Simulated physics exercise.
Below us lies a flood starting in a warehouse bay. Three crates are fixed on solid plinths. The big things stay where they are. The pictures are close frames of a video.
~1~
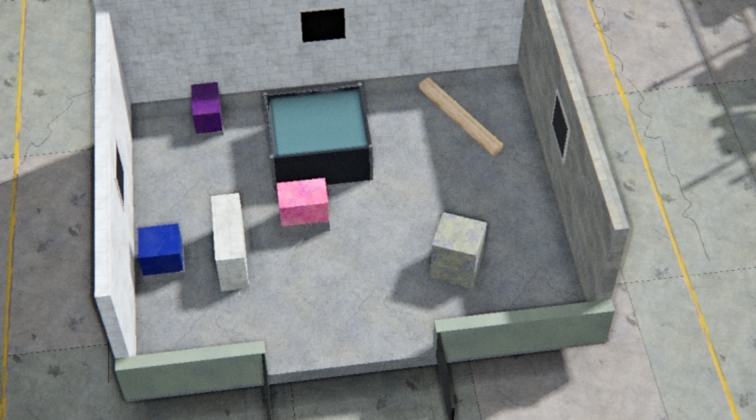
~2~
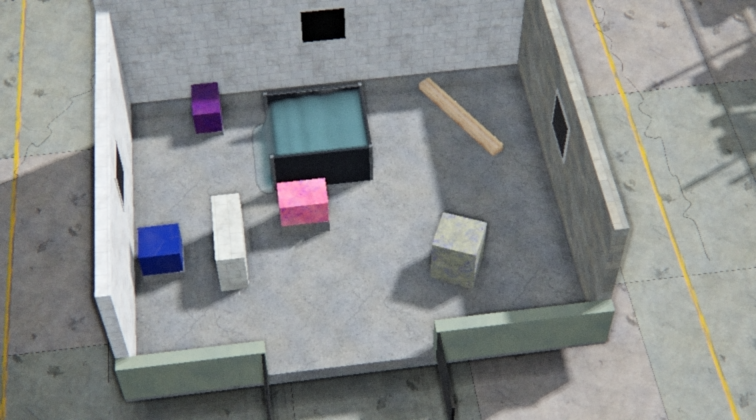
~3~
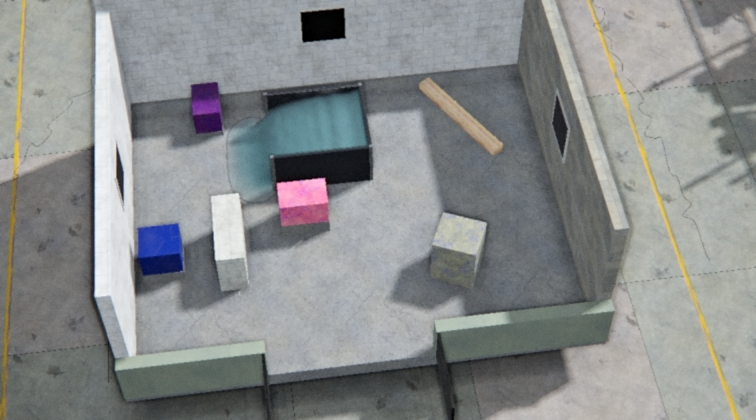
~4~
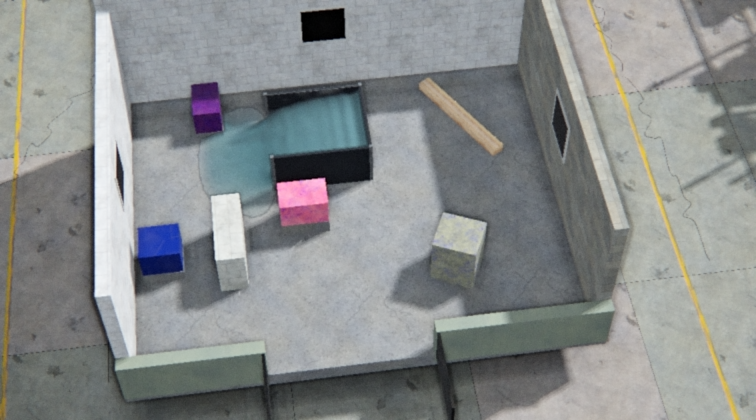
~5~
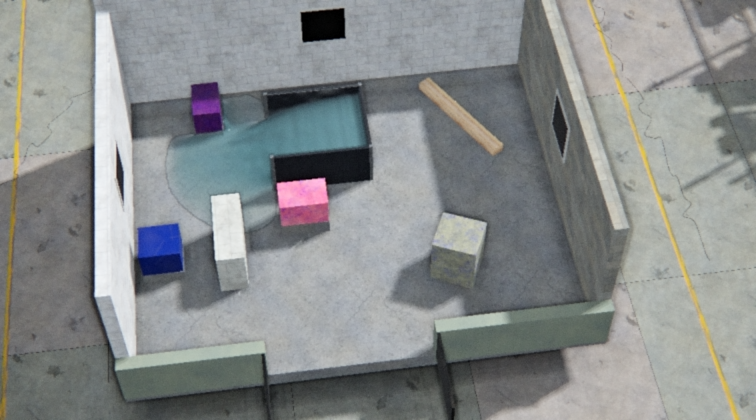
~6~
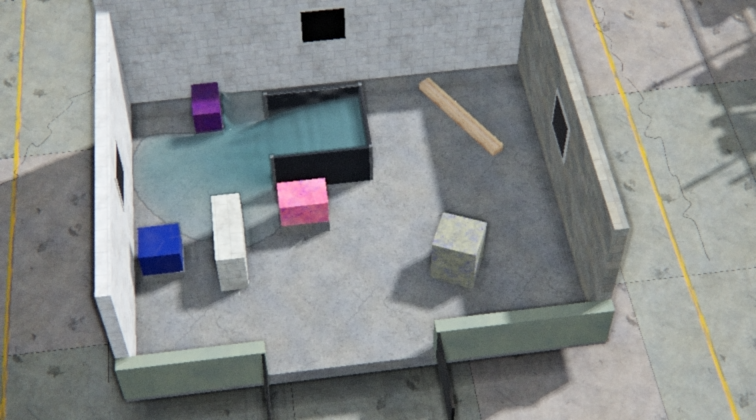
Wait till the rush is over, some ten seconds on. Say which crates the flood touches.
In the end: The purple crate gets wet; the pink crate stays dry; the blue crate gets wet.
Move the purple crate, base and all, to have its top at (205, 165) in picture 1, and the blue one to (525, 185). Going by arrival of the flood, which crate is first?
It is the crate marked purple.
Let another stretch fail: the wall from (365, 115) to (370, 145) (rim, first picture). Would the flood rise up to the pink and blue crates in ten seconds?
Pink crate keeps dry; blue crate stays dry.
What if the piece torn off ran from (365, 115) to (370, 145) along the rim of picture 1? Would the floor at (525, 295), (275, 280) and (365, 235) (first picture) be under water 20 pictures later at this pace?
One after the other: Under water, not flooded, clear.
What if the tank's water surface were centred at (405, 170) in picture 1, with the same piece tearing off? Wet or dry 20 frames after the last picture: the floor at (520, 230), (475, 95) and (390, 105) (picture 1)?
One after the other: Dry, dry, clear.
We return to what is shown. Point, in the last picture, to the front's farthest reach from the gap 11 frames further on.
I would point to (138, 378).
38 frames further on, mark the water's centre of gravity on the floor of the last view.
At about (263, 192).
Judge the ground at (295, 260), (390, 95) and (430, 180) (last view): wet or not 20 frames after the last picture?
In that order: Clear, under water, free of water.
A moment on, water covers 20 % of the floor; the purple crate water round its plinth, the pink crate water round its plinth, the blue crate water round its plinth.
Next, water covers 30 % of the floor; the purple crate water round its plinth, the pink crate water round its plinth, the blue crate water round its plinth.
Then, water covers 40 % of the floor; the purple crate water round its plinth, the pink crate water round its plinth, the blue crate water round its plinth.
Later, water covers 70 % of the floor; the purple crate water round its plinth, the pink crate water round its plinth, the blue crate water round its plinth.
In the end, water covers 95 % of the floor; the purple crate was topped, the pink crate stayed above the water, the blue crate was topped.
